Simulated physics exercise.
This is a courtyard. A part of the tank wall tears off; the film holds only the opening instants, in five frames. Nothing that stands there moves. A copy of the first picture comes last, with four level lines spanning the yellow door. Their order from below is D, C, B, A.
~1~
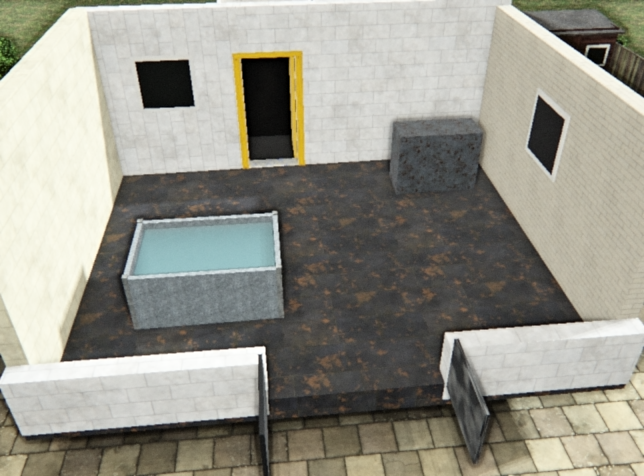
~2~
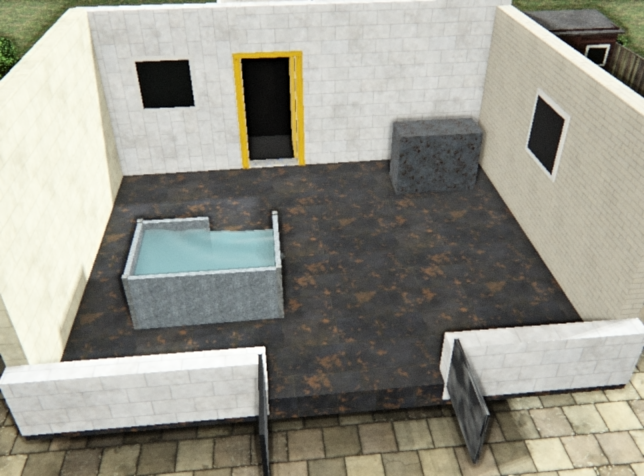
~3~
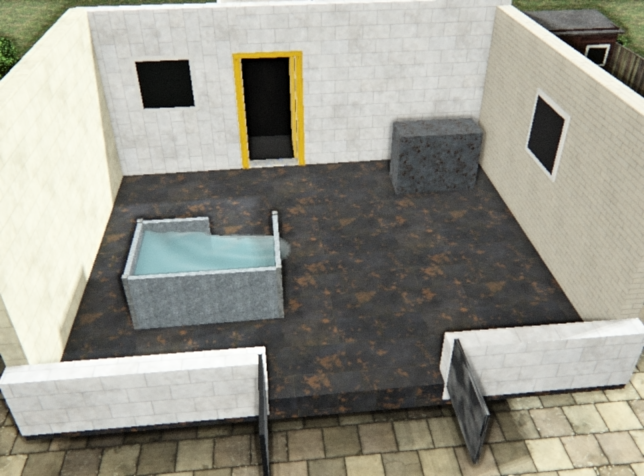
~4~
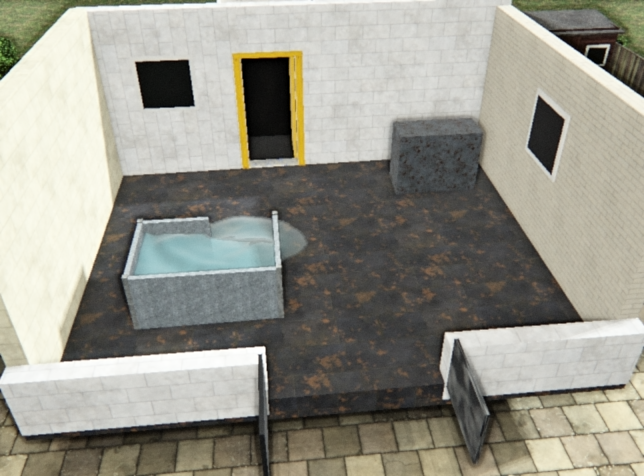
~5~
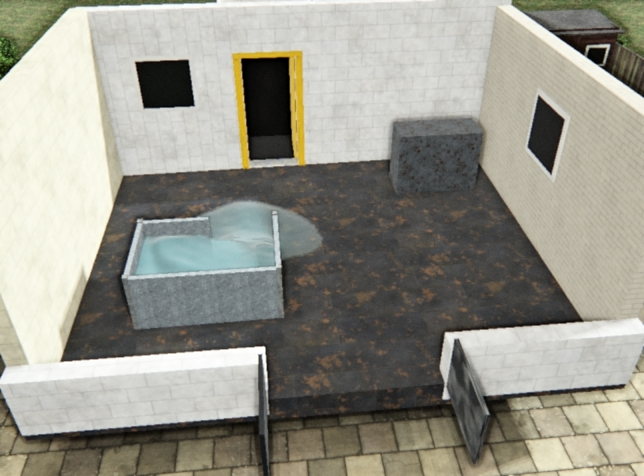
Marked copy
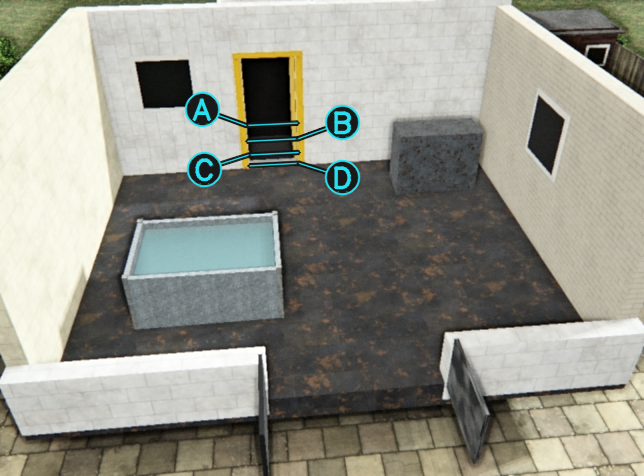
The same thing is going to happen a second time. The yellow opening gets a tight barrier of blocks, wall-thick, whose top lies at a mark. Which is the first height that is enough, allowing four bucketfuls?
Line C just does it.
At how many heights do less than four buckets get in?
Three.
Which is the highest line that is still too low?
That is line D.
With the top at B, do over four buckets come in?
No.
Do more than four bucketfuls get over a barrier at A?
No, that is safe.
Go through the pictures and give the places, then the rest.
In the first picture, water in the tank at rest, its middle at (206, 249); foot of the yellow doorway at (274, 166); open gate at (356, 336).
In the second picture, water covers 1 % of the ground, its front hidden from here.
In the third picture, water covers 2 % of the ground, its front hidden from here.
In the fourth picture, front seen at (233, 218), 5 % of the ground wet.
In the fifth picture, front seen at (233, 204), 9 % of the ground wet.
On the marked copy, A at (272, 124); B at (272, 140); C at (273, 153); D at (274, 164); from the bottom up D, C, B, A.
Choosing A, nothing gets over.
Choosing B, nothing gets over.
Choosing C, a splash gets over, under a bucket.
Choosing D, some 25 bucketfuls get in.
